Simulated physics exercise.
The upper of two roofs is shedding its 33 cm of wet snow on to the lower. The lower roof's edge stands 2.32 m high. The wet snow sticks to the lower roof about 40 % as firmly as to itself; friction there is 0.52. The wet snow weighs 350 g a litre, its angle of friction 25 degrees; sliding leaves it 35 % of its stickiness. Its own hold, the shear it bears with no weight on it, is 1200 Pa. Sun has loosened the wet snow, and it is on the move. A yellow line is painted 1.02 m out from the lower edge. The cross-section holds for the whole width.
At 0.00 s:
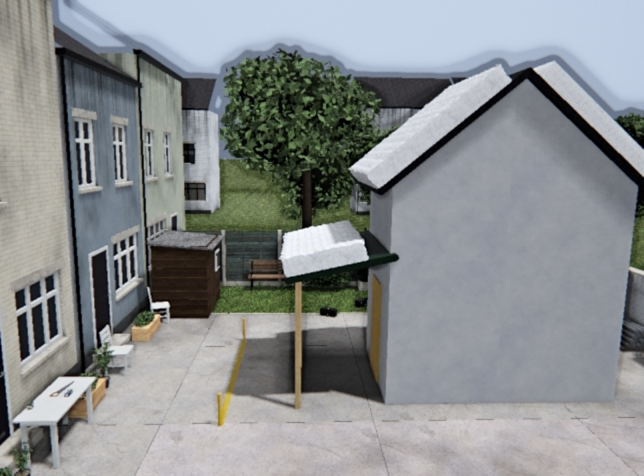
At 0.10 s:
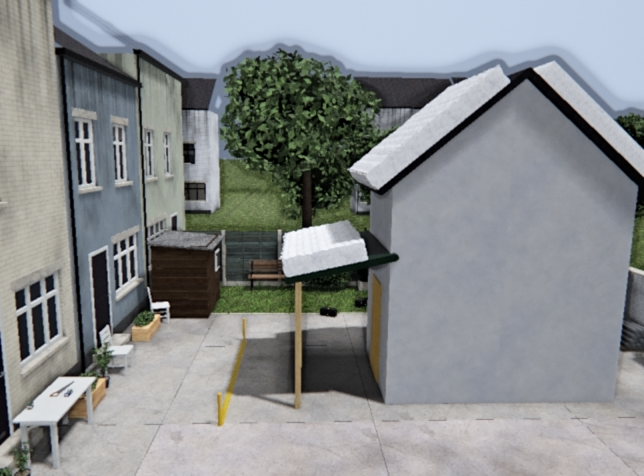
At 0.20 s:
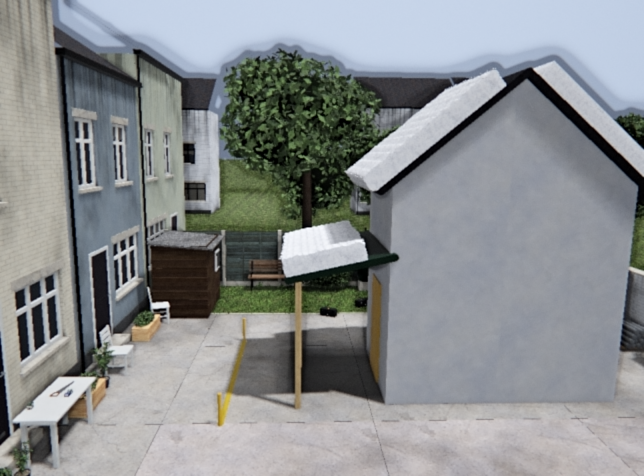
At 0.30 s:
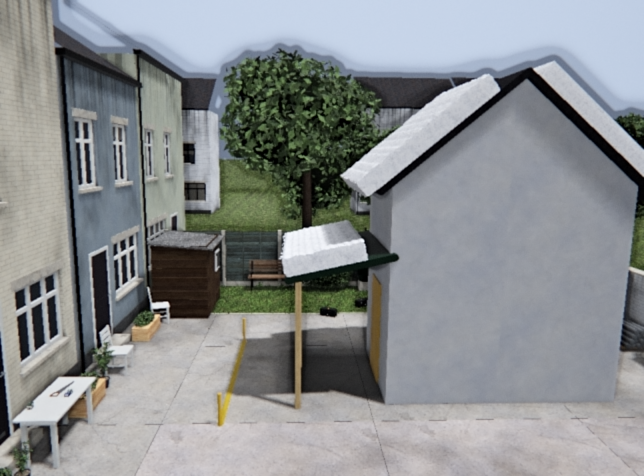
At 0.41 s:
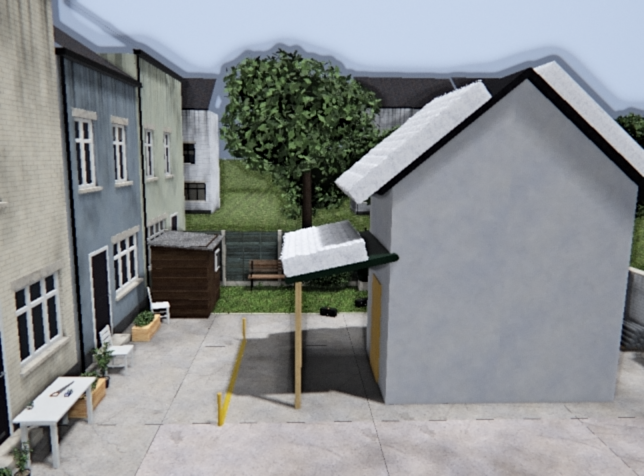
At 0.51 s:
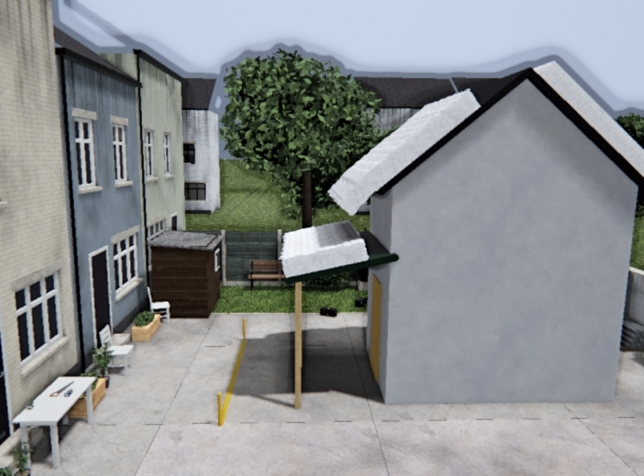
A thick white slab of wet snow lies on the left slope of a grey gabled building at the right of a paved yard, seen from a raised, unmoving camera. Terraced houses in cream, blue and pale green line the left, with a brown shed, a leafy tree and a snow-covered lean-to beyond a yellow ground line. The slab slides slowly down leftward, then faster, its lower end jutting past the eave above the lean-to.
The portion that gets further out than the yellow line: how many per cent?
About 49 %.
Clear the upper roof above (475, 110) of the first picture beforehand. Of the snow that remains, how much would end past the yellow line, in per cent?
Then about 30 %.
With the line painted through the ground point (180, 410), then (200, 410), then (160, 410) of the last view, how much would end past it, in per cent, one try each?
In turn about 30 %, 40 %, 25 %.
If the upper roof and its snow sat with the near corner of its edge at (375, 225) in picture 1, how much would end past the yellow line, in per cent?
Then about 16 %.
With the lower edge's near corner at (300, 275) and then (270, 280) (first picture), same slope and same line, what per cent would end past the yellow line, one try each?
In that order: 55 %, 40 %.
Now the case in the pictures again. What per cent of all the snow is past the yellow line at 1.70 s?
Near 35 %.
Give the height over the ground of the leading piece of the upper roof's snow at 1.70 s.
About 0.0 m.
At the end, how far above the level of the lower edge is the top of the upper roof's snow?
Some 0.6 m.
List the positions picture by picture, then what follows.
Foremost bit of the wet snow at (377, 169), in the first frame.
Foremost bit of the wet snow at (376, 170), its middle shifted 2.3 cm, in the second frame.
Foremost bit of the wet snow at (372, 173), its middle shifted 9.4 cm, 4 % of it past the upper edge, in one piece, in the third frame.
Foremost bit of the wet snow at (366, 180), its middle shifted 21 cm, 8 % of it past the upper edge, in one piece, in the fourth frame.
Foremost bit of the wet snow at (358, 187), its middle shifted 39 cm, 15 % of it past the upper edge, in one piece, in the fifth frame.
Foremost bit of the wet snow at (348, 199), its middle shifted 62 cm, 23 % of it past the upper edge, cracking, in the sixth frame.
After 1.06 s, none is below the lower edge and 0 % is past the line.
After 1.70 s, 52 % is below the lower edge and 35 % is past the line.
After 2.35 s, 66 % is below the lower edge and 49 % is past the line.
After 3.00 s, 67 % is below the lower edge and 49 % is past the line.
After 3.80 s, 67 % is below the lower edge and 49 % is past the line.
